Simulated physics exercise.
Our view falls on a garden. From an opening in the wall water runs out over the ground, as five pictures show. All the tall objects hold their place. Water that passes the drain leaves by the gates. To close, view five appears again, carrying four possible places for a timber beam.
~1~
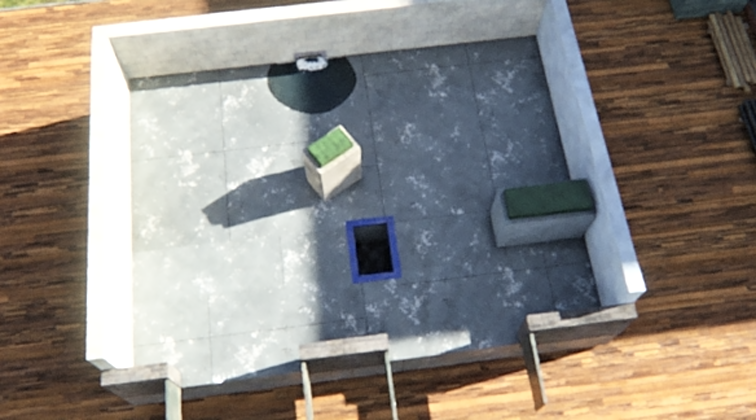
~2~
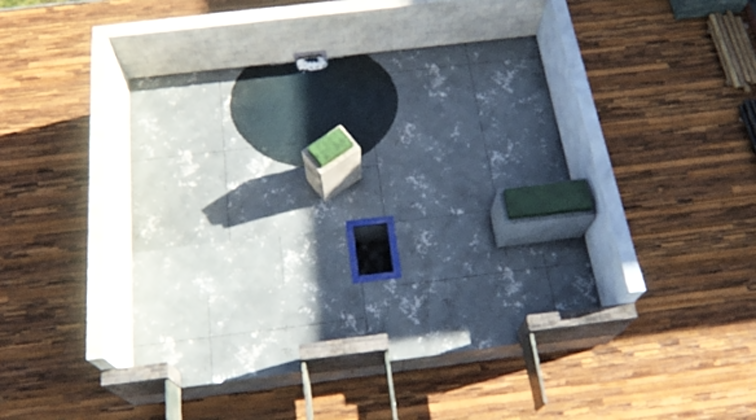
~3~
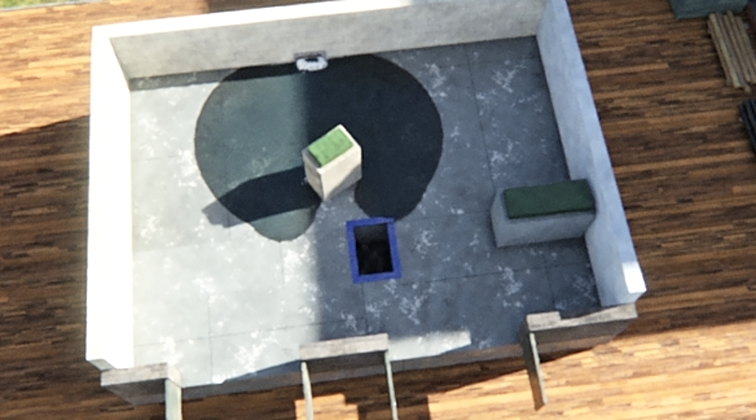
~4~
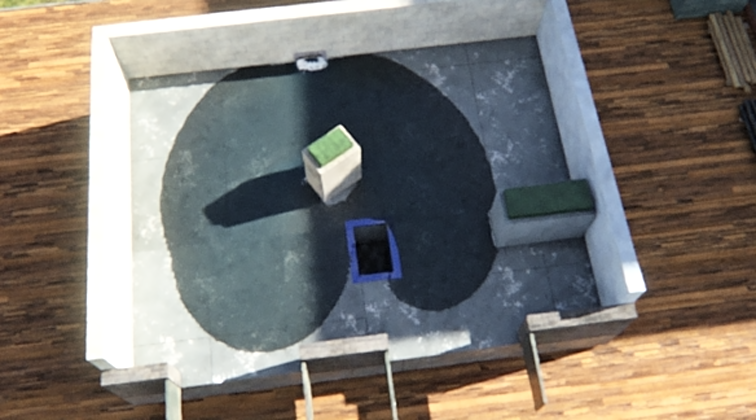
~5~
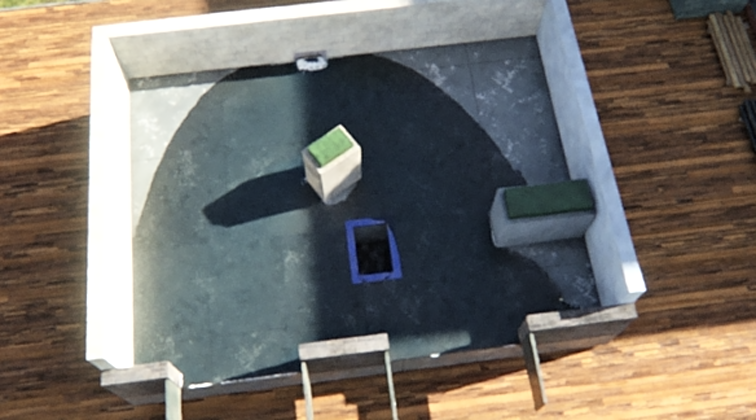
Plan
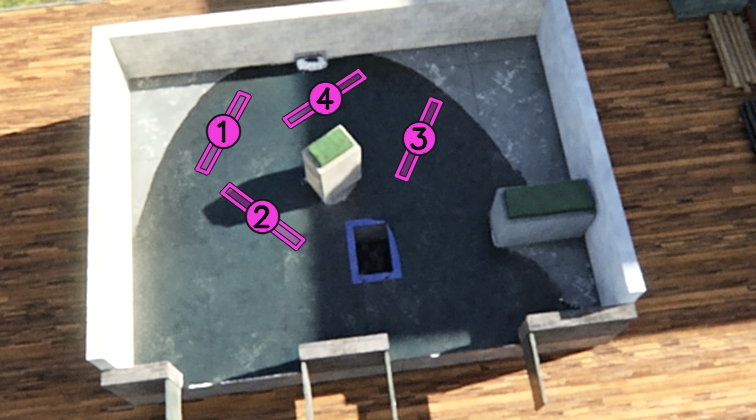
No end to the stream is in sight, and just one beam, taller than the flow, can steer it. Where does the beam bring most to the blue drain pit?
Position 2.
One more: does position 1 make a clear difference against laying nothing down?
No, it changes little.
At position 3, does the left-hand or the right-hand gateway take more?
The left one.
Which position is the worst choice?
4.
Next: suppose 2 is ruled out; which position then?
It is 3.
On the marked copy, 1 from (202, 170) to (244, 94); 2 from (226, 188) to (299, 244); 3 from (401, 177) to (435, 100); 4 from (287, 122) to (361, 74).
Choosing 1, about 10 % of the stream goes into the blue drain pit, about 89 % out by the gates.
Choosing 2, about 34 % of the stream goes into the blue drain pit, about 65 % out by the gates.
Choosing 3, about 24 % of the stream goes into the blue drain pit, about 75 % out by the gates.
Choosing 4, about 3 % of the stream goes into the blue drain pit, about 97 % out by the gates.
